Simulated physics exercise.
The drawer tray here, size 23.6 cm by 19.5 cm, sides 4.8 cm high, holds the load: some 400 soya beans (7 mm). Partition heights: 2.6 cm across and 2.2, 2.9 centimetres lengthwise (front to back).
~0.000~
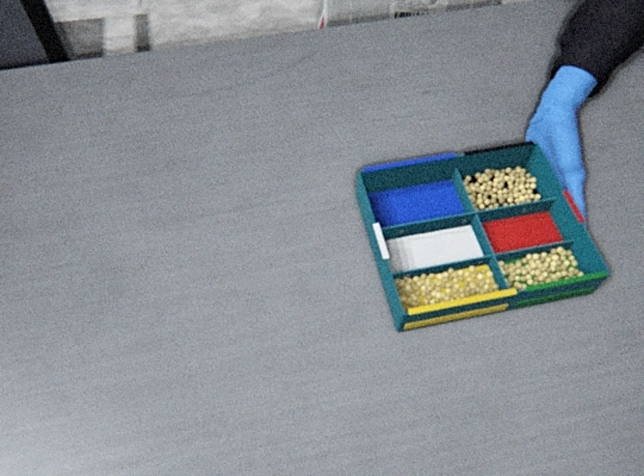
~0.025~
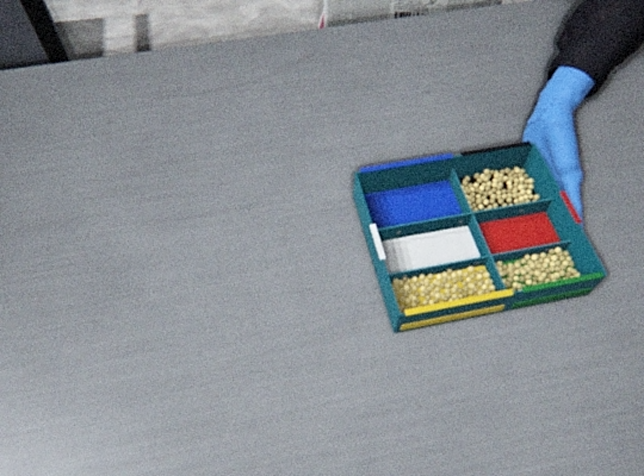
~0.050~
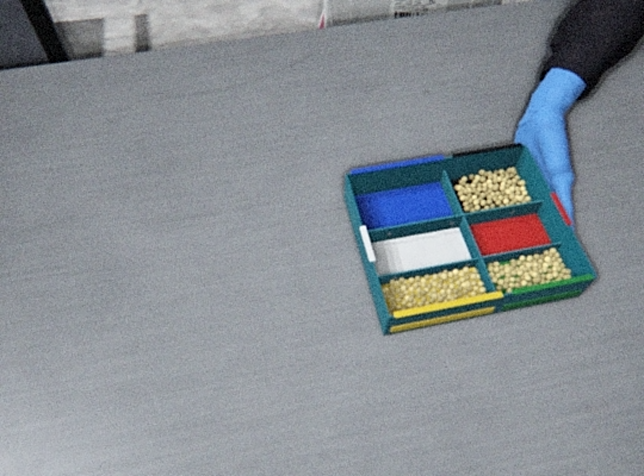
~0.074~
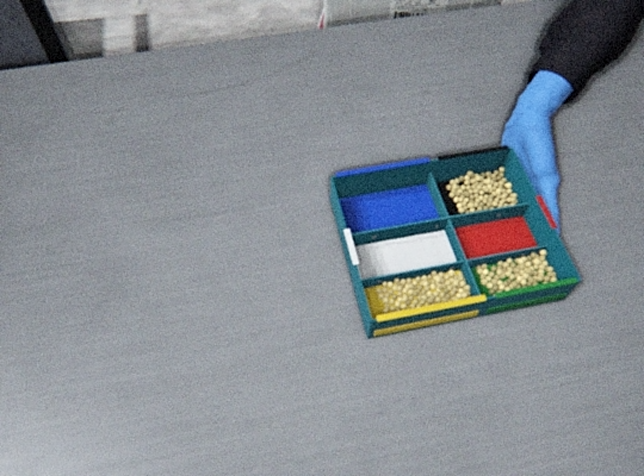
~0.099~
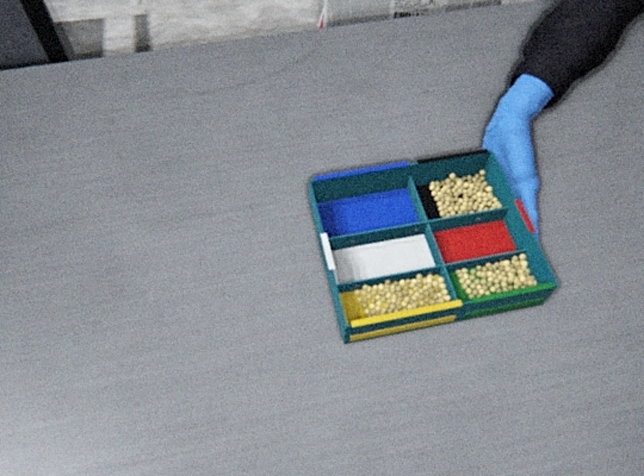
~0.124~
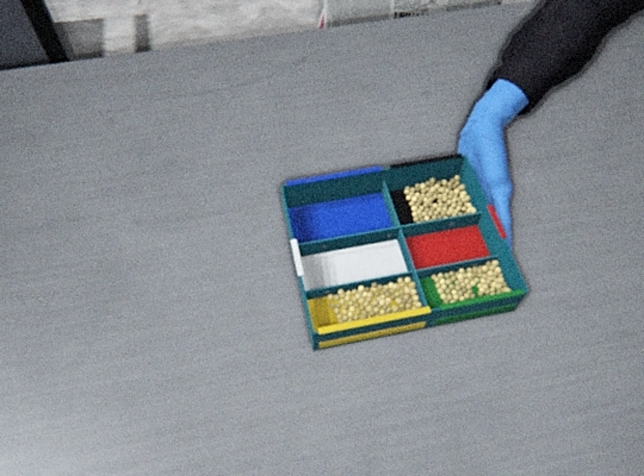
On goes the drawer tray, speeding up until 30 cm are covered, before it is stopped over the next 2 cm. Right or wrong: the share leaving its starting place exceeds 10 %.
Right.
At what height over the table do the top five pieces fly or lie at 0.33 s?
Height: About 18 centimetres.
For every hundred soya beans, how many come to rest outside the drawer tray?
Share outside: Roughly 15 percent.
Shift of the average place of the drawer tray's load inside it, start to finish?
Net movement comes out near 1.5 cm.
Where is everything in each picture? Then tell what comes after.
The first frame shows drawer tray at (508, 295); tilt 0 degrees; moved 0.0 cm; yellow 35 %, green 30 %, black 30 %.
The second frame shows drawer tray at (504, 296); tilt 0 degrees; moved 0.4 cm.
The third frame shows drawer tray at (494, 298); tilt 0 degrees; moved 1.6 cm.
The fourth frame shows drawer tray at (477, 302); tilt 0 degrees; moved 3.4 cm.
The fifth frame shows drawer tray at (453, 307); tilt 0 degrees; moved 6.2 cm.
The sixth frame shows drawer tray at (422, 314); tilt 0 degrees; moved 9.7 cm; yellow 35 %, green 30 %, black 30 %. Its speed is now 1.58 m/s.
Then, at 0.20 s, tilt 0 degrees; yellow 35 %, green 30 %, black 30 %; 0 % away from where they began.
After 0.27 s, tilt 0 degrees; yellow 40 %, green 30 %, black 30 %; 0 % away from where they began.
After 0.33 s, tilt 0 degrees; white 5 %, yellow 35 %, green 25 %, black 25 %, in the air 10 %; 20 % away from where they began.
After 0.39 s, tilt 0 degrees; white 5 %, yellow 35 %, green 25 %, black 25 %, in the air 15 %; 25 % away from where they began.
In the end, at 1.7 s, white 5 %, yellow 35 %, green 25 %, black 25 %, outside 15 %; 20 % away from where they began.
